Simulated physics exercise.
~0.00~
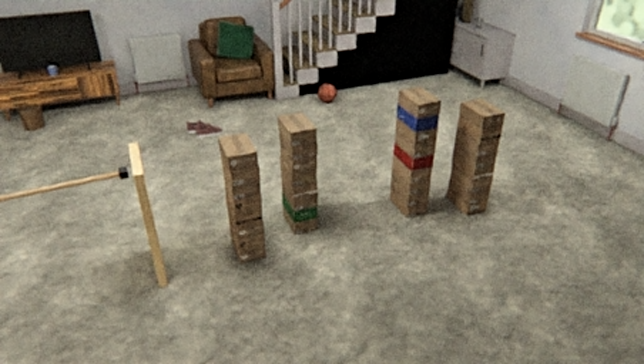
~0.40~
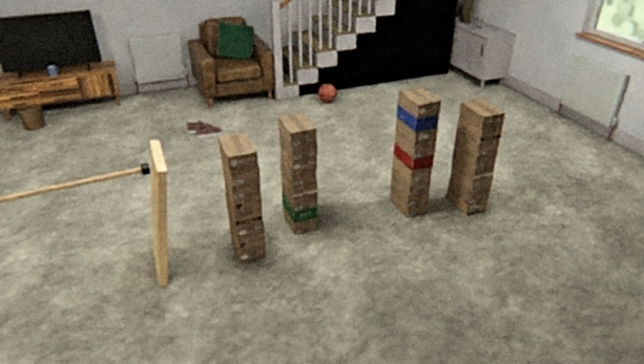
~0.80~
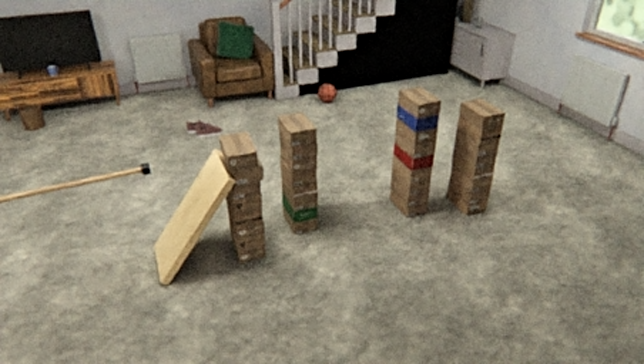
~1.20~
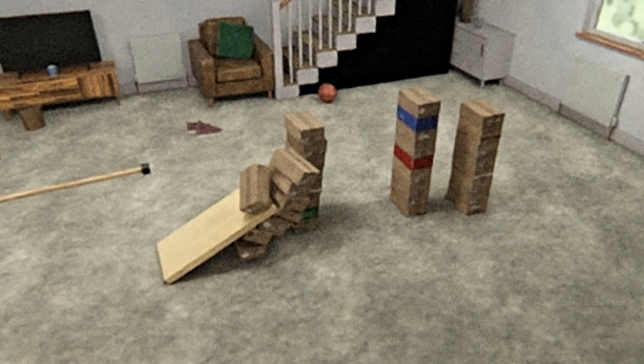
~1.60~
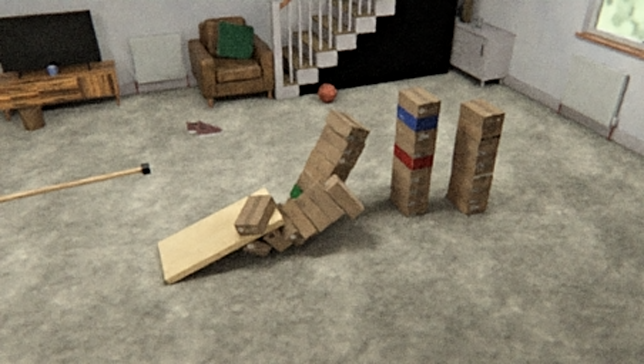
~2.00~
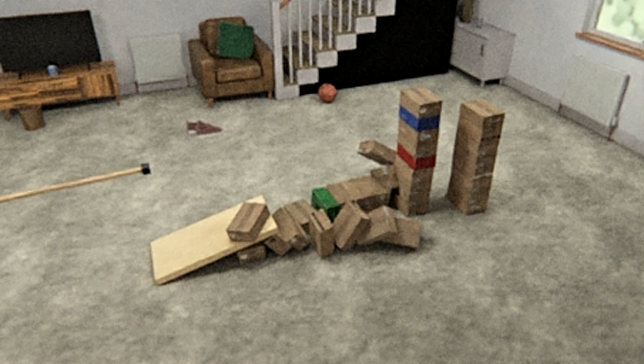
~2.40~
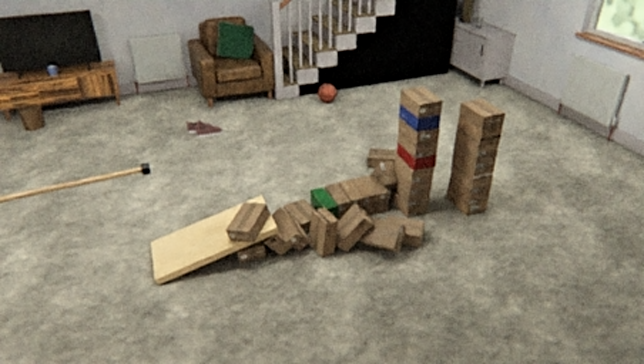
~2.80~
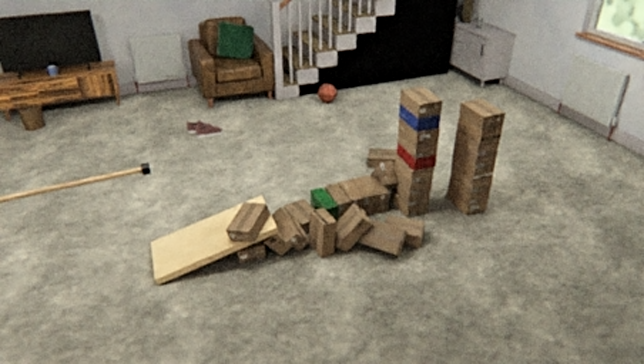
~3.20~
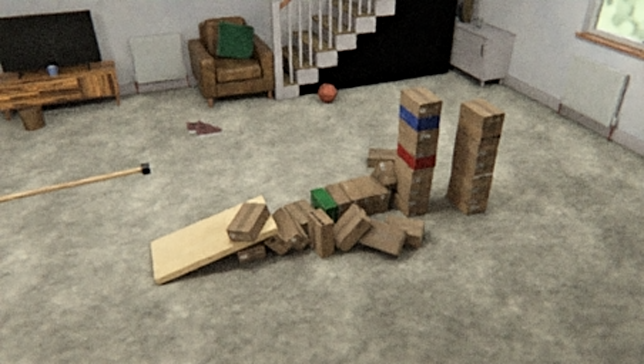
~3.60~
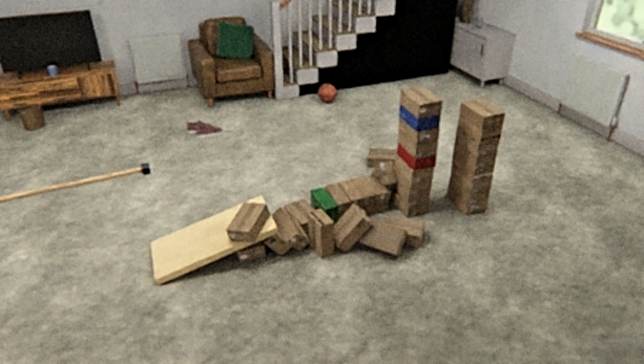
In a living room, a pole tips a wooden board rightward into a row of box columns, toppling the two nearest, including one with a green box, while the two farther columns, one holding red and blue boxes, remain standing beside the heap.
